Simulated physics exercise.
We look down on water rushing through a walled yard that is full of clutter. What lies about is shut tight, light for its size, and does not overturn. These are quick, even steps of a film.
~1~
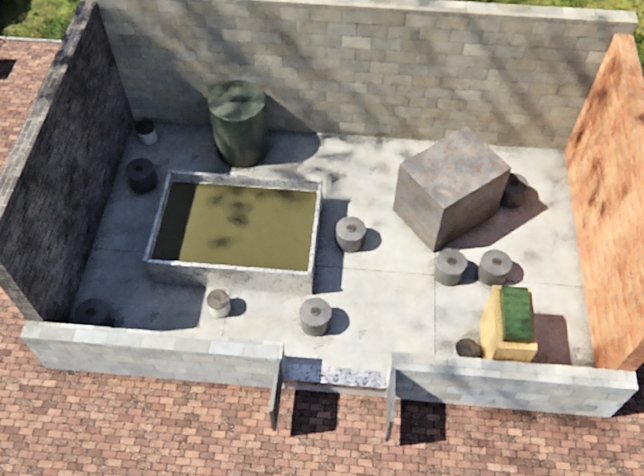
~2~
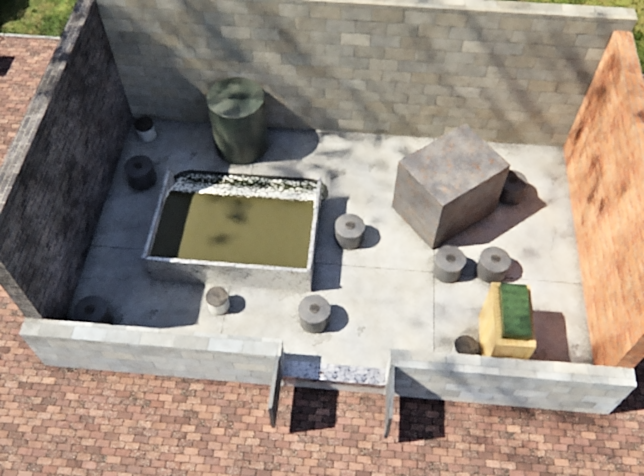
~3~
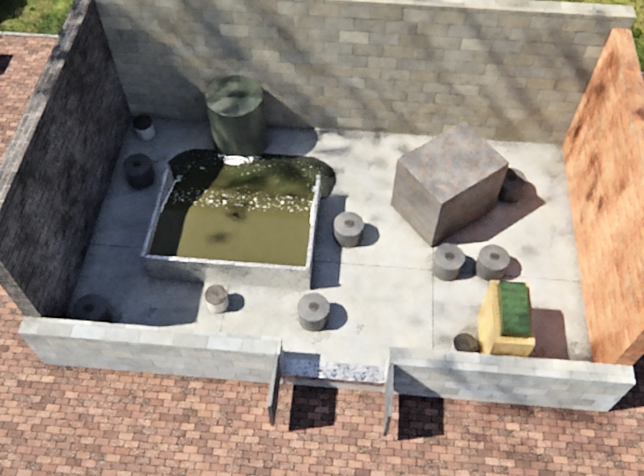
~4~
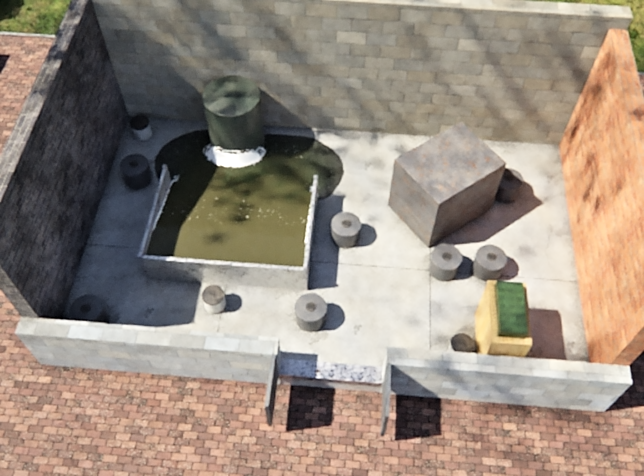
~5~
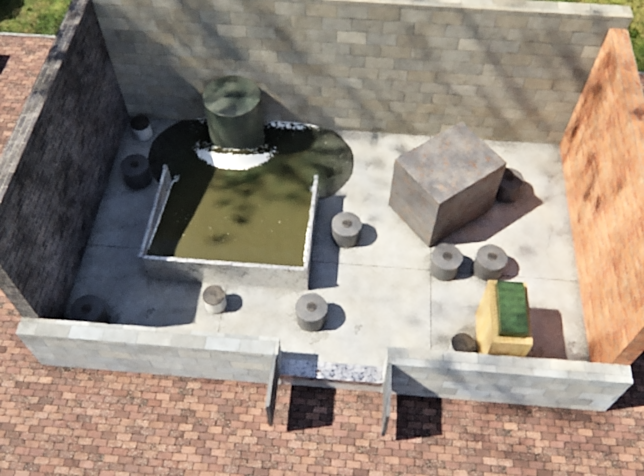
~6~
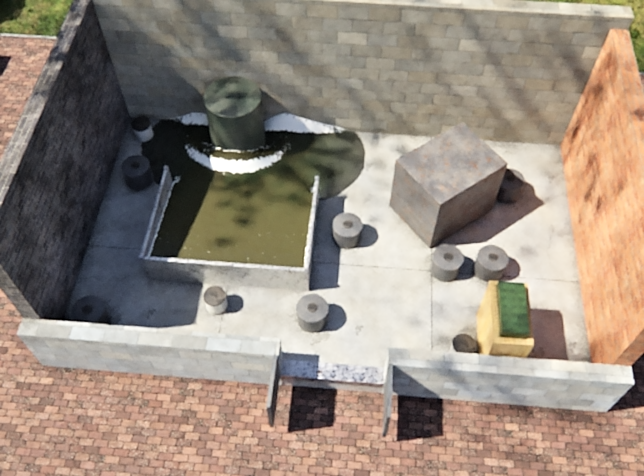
A walled yard held a low tank of murky water among scattered blocks and drums; the water poured over the tank's back edge, foamed around a dark green drum and spread along the back wall.
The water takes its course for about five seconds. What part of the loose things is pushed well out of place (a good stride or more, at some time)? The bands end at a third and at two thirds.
That comes to less than a third.
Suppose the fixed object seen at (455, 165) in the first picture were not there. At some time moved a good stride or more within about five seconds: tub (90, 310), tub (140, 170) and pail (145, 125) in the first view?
One after the other: Swept aside, shifted that much, pushed that far.
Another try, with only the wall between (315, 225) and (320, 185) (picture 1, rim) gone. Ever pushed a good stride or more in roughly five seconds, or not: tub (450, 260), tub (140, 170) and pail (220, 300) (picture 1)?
In turn: Yes, never so far, never so far.
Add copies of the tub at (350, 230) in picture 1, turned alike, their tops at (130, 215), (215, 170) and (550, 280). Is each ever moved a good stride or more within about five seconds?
One after the other: Shifted that much, that far or more, not that far.
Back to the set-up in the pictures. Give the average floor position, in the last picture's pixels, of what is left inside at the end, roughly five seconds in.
Around (331, 286).
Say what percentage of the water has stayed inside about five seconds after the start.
Near 100 in a hundred.
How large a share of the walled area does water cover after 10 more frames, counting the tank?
I make it 40 per cent.
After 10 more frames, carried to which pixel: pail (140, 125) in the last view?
Roughly at (115, 154).
A moment on, 0 of 10 are well off their spots; 0 afloat.
Next, 1 of 10 are well off their spots; 1 afloat.
Later, 2 of 10 are well off their spots; 2 afloat.
In the end, 3 of 10 are well off their spots, and 3 have been at some point; 0 afloat.
